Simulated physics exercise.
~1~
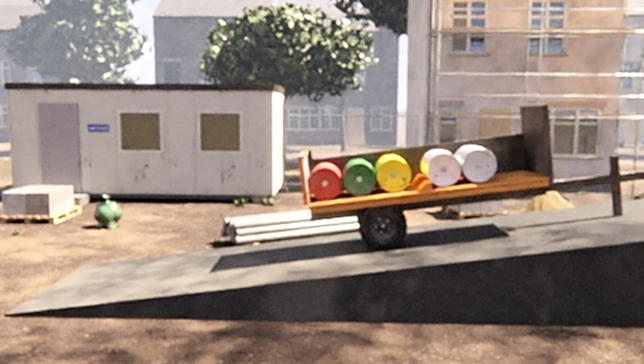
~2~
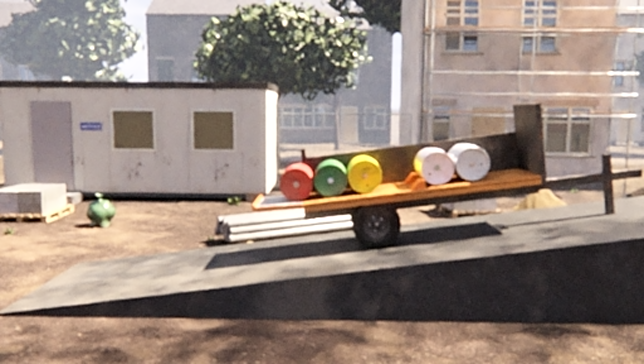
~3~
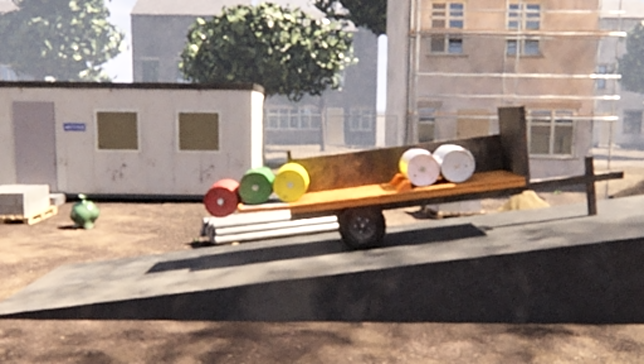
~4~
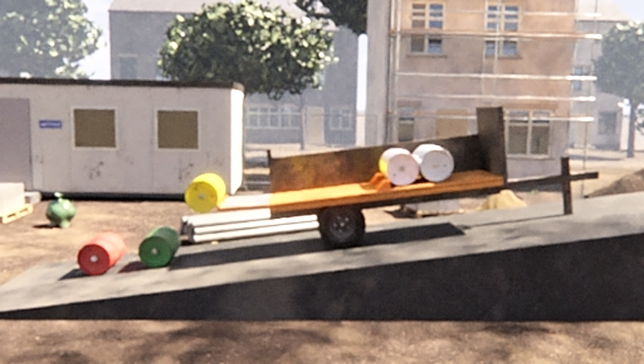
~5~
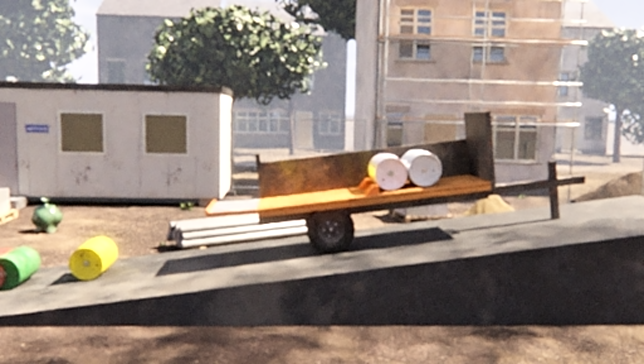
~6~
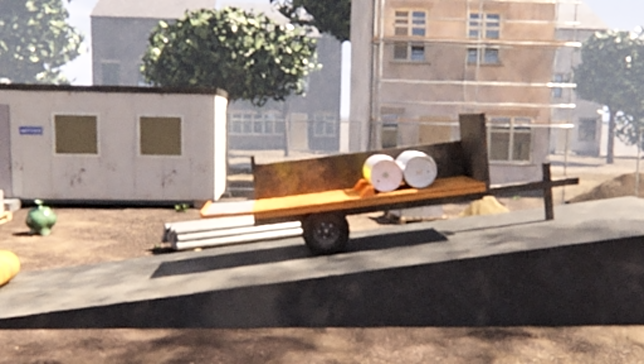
A trailer's tailgate drops open at its left end, the trailer standing on a grey ramp and seen from its open side, with a white cabin behind to the left and a scaffolded building to the right. Red, green and yellow kegs lie in a row on the orange bed, with two pale ones behind an orange chock. The three coloured kegs roll left onto the lowered gate. Red drops off first, then green, then yellow, and they roll down the slope toward the left edge as the view shifts slightly right. The two pale kegs stay on the bed against the chock.
